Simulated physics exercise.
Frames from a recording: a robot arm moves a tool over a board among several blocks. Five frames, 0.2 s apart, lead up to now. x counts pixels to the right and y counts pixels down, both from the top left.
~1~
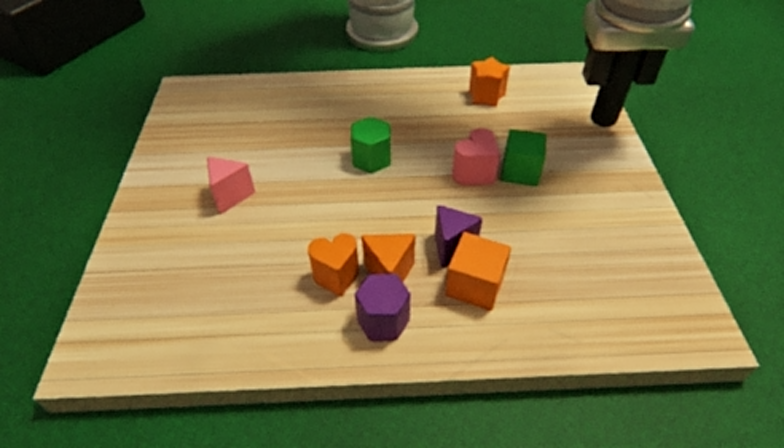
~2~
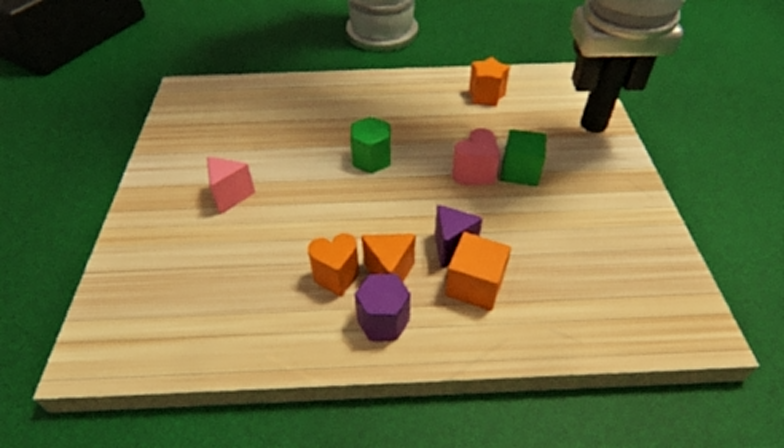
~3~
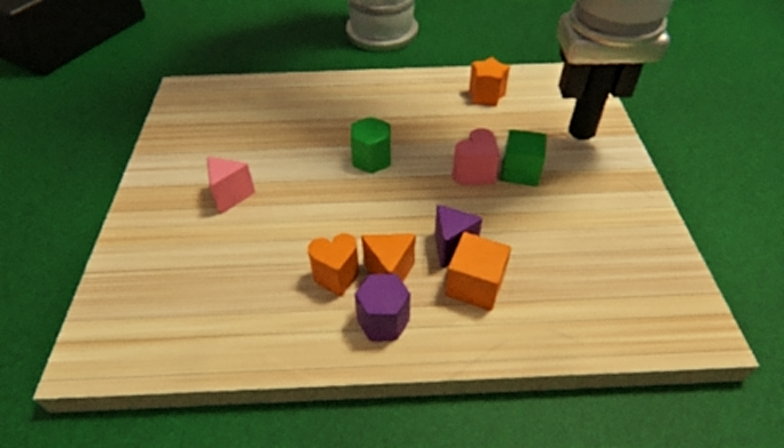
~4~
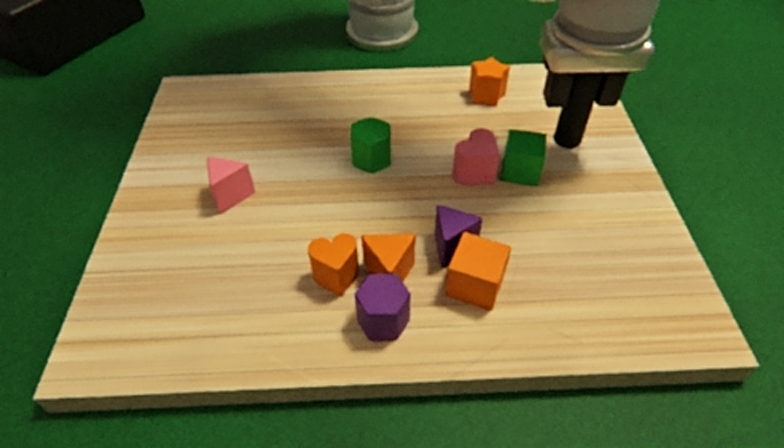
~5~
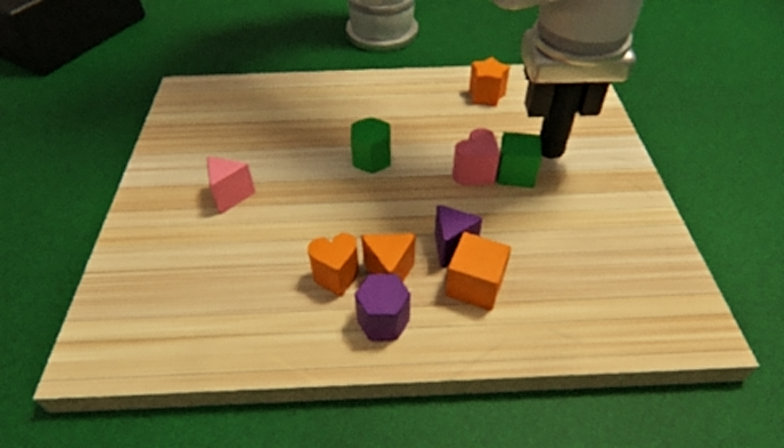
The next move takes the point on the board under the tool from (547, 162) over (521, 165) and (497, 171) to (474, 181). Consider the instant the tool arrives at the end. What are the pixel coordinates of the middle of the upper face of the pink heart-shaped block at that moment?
It should be at (408, 164) by then.
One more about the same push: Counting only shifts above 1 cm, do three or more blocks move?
No, that is not what happens.
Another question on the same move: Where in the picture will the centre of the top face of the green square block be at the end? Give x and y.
In the picture, it is at (448, 165).
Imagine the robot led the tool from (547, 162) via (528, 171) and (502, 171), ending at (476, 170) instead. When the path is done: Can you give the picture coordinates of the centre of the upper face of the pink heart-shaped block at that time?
Close to (413, 155).
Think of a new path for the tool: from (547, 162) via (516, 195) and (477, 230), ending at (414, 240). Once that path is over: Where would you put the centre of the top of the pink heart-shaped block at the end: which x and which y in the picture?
I'd expect the centre of its top face to be at (450, 142).
The first path, step by step. Halfway along, tool (511, 157); pink heart-shaped block (447, 151); green square block (486, 152), turned 20° anticlockwise.
At the end, tool (476, 170); pink heart-shaped block (408, 163); green square block (448, 165), turned 20° anticlockwise.
